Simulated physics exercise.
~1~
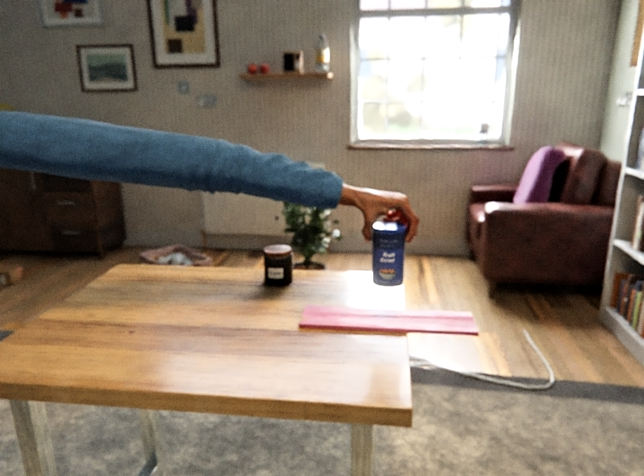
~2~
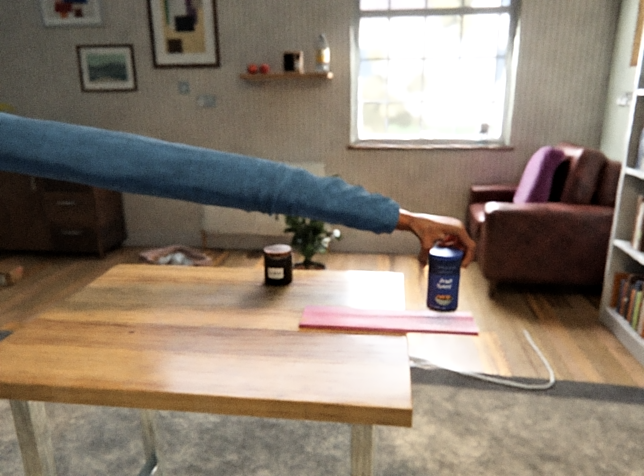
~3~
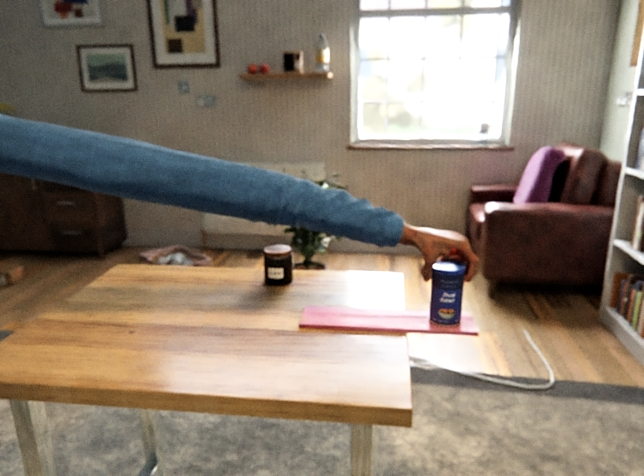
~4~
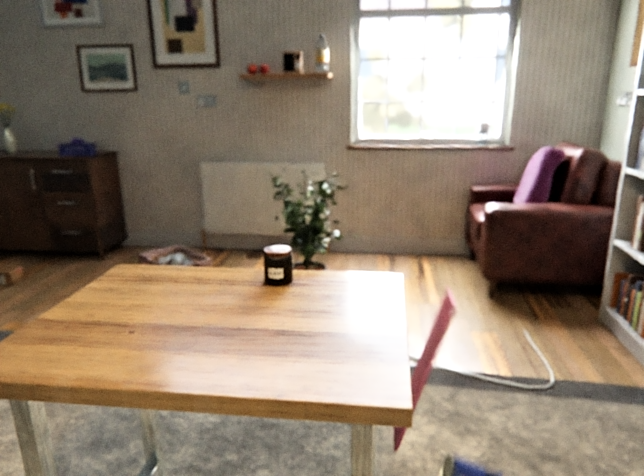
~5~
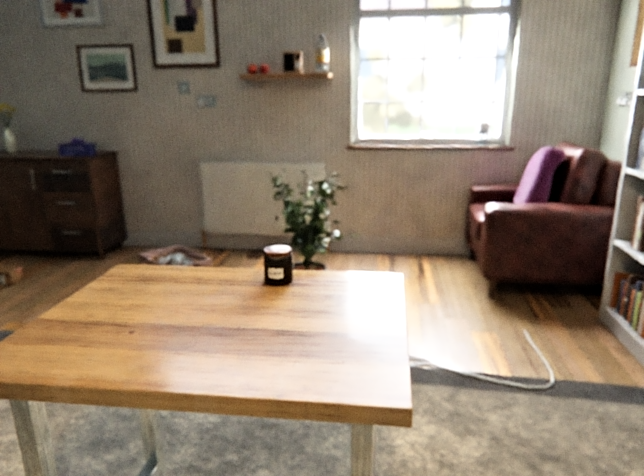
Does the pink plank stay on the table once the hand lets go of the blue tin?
No, the pink plank tips off the edge of the table and drops out of view along with the blue tin.
In this clip, a hand moves a blue tin right and lowers it onto the overhanging end of a pink plank on a wooden table. Once released, the plank tips off the edge and both drop out of view, while a black jar stays put.
